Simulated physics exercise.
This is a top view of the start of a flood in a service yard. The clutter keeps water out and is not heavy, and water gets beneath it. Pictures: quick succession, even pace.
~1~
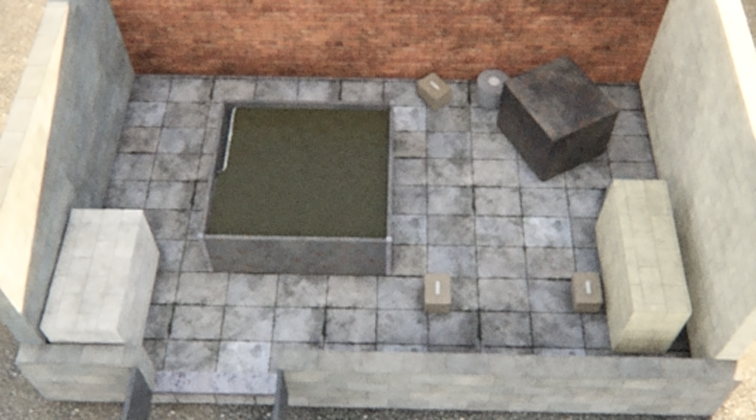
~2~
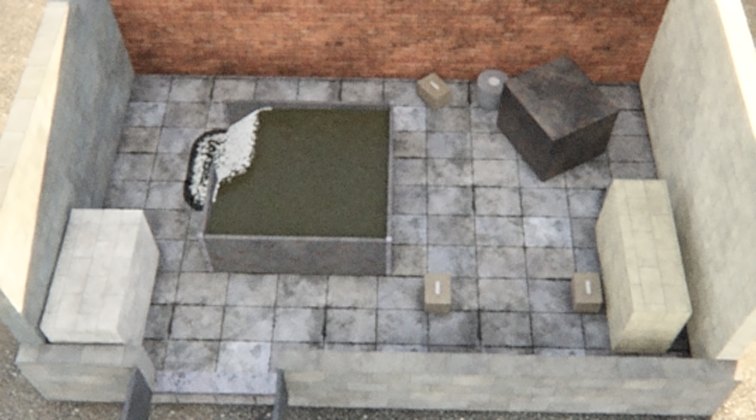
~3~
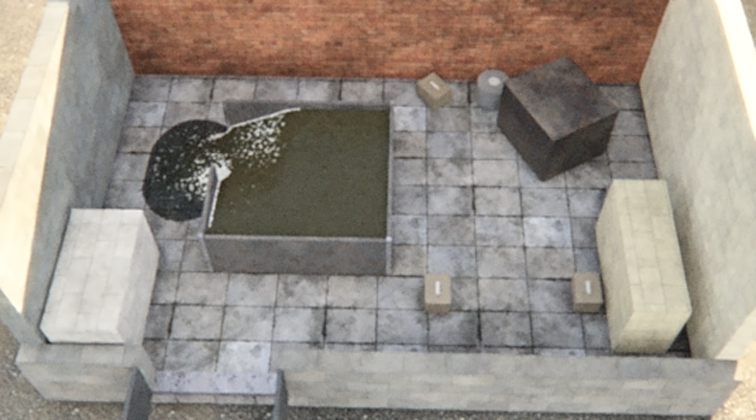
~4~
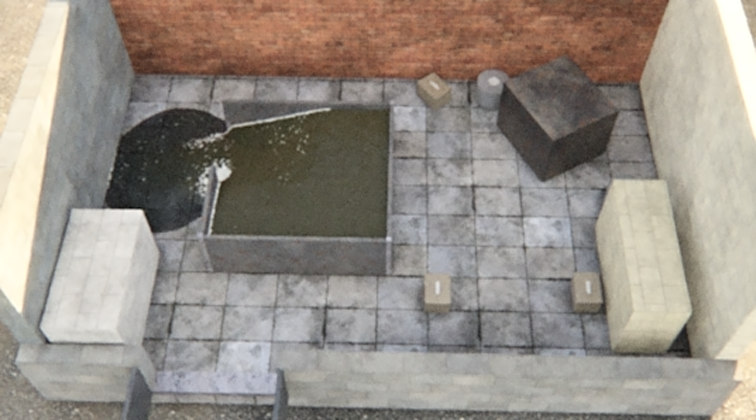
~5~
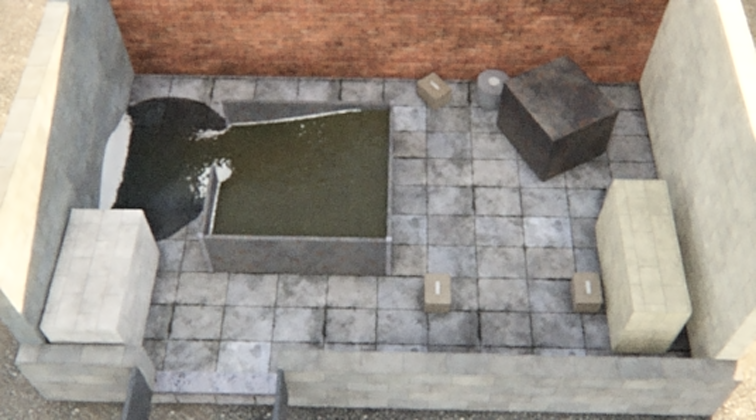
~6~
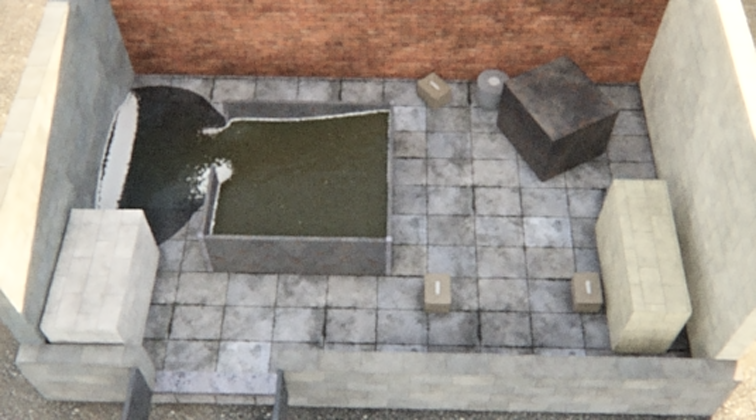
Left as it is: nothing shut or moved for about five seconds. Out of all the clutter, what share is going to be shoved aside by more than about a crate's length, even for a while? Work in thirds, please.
Within the middle band.
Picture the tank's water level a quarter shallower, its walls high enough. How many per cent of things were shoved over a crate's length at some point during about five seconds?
40 in a hundred, or close to it.
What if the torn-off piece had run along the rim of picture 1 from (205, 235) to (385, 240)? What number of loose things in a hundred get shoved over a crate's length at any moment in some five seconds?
Some 40 per cent.
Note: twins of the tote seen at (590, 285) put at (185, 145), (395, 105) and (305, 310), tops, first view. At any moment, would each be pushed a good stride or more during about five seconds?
Going by the order given: Travels that far, travels that far, stays in place.
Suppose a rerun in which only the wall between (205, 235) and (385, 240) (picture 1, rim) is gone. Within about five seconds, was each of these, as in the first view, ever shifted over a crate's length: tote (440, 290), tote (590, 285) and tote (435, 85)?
First covers that distance, second covers that distance, third stays short of it.
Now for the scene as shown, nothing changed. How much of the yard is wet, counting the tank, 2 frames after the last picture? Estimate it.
I reckon around 25 per cent.
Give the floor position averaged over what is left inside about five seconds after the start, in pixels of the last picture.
It lands somewhere near (537, 192).
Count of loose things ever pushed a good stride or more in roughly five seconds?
Total: 2.
A moment on, 0 of 5 are well off their spots; 0 afloat.
Next, 0 of 5 are well off their spots; 0 afloat.
Later, 1 of 5 are well off their spots; 1 afloat.
In the end, 2 of 5 are well off their spots, and 2 have been at some point; 2 afloat.
